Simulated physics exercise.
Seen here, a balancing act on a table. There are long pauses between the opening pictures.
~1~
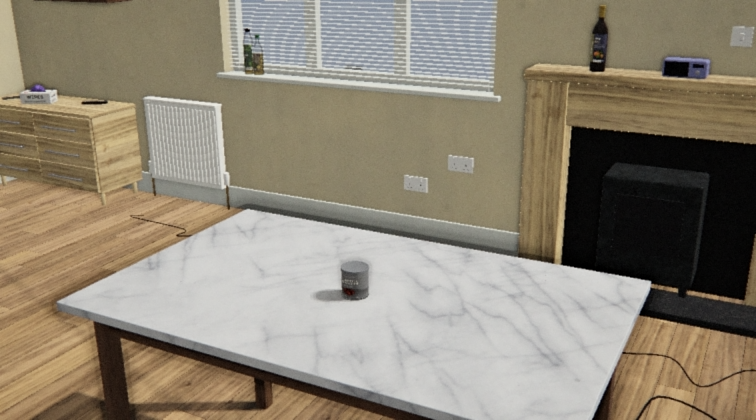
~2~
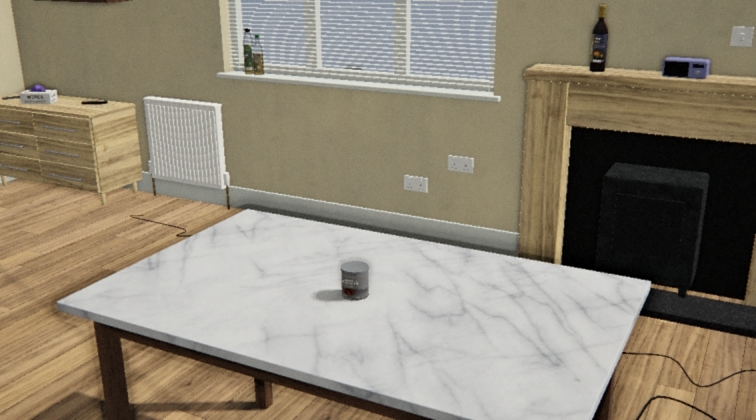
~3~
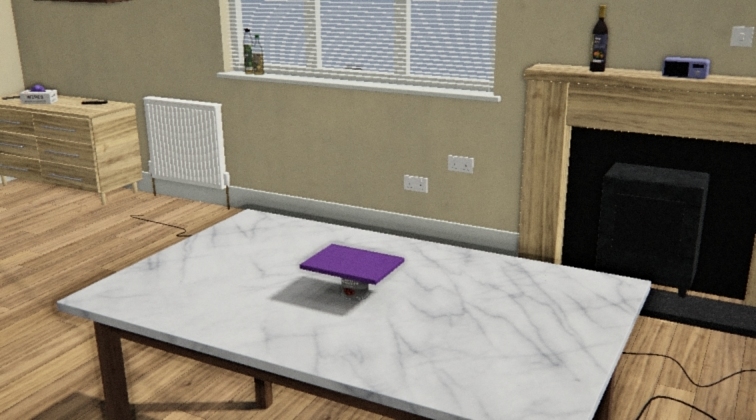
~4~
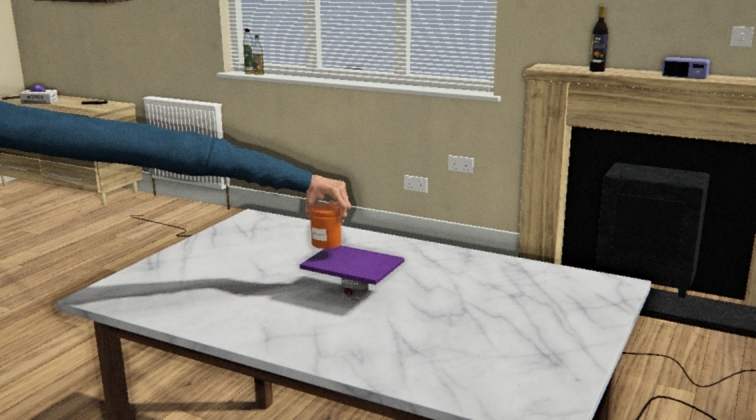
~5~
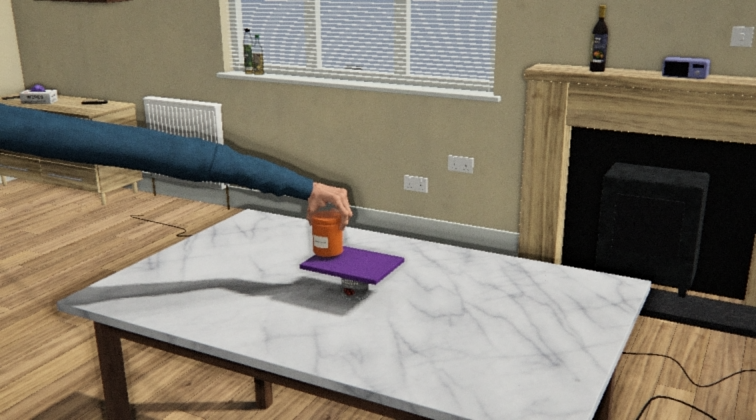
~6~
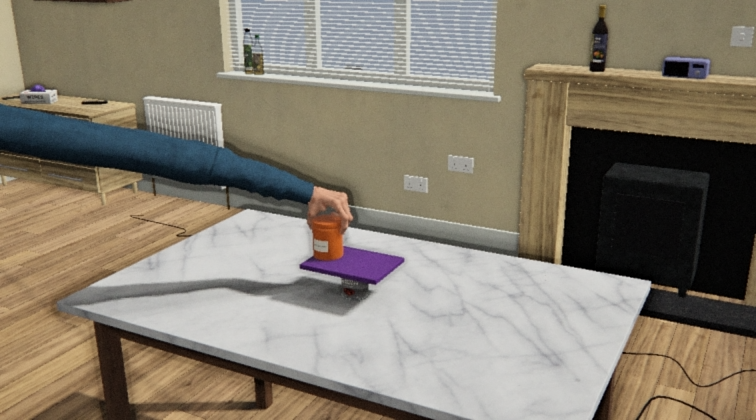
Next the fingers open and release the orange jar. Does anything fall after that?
Here the stack comes apart.
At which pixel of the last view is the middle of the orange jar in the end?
Near (288, 265).
Then, 0.40 s on from there, orange jar now fallen; purple lid turned 67° from how it was put.
Then, 0.60 s on from there, purple lid turned 47° from how it was put.
In the end, fallen, orange jar; moved from the start, purple lid; grey tin unmoved. At the end, from the last picture's camera, orange jar near (288, 265). The stack gives way.
